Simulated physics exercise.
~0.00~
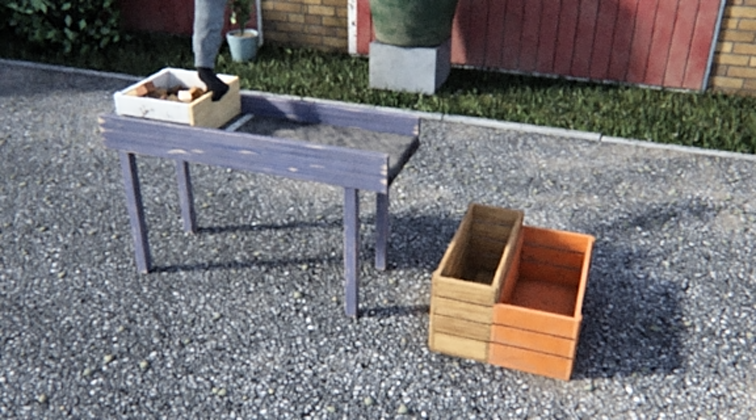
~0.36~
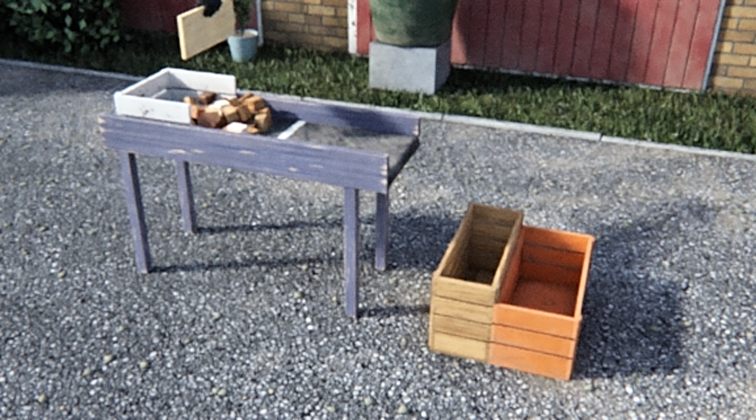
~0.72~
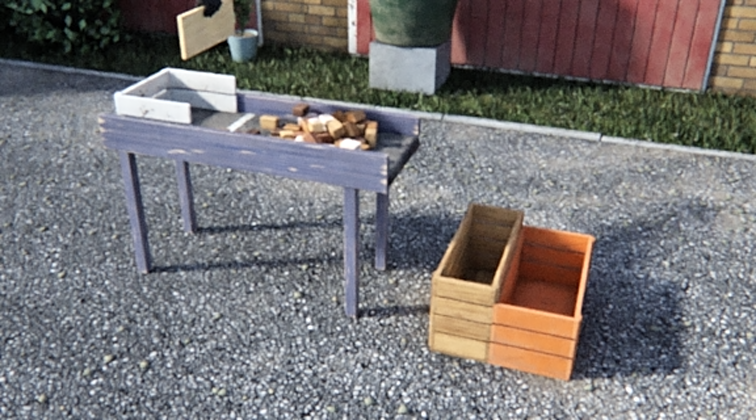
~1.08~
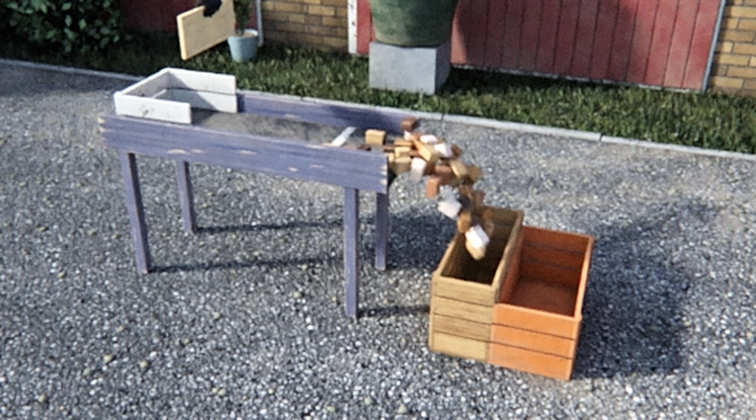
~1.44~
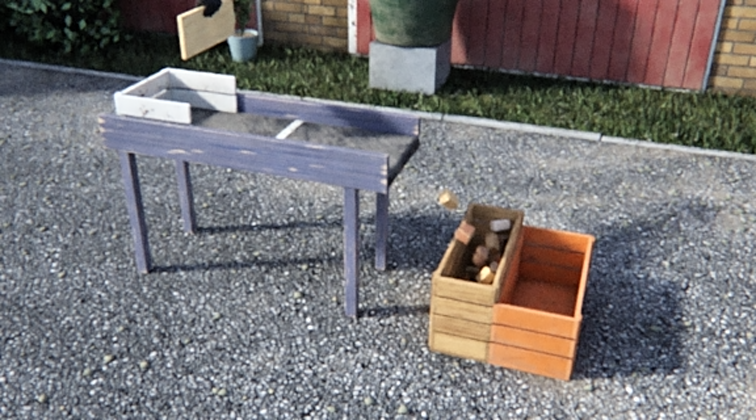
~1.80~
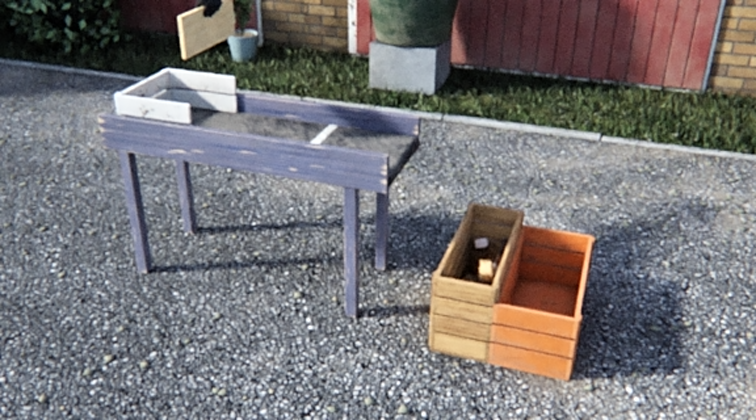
In the video, a gloved hand lifts the gate from a white pen on a purple table-like conveyor, and wooden blocks ride right along its belt. They tumble off the end into the nearer wooden box, leaving the orange bin beside it empty.
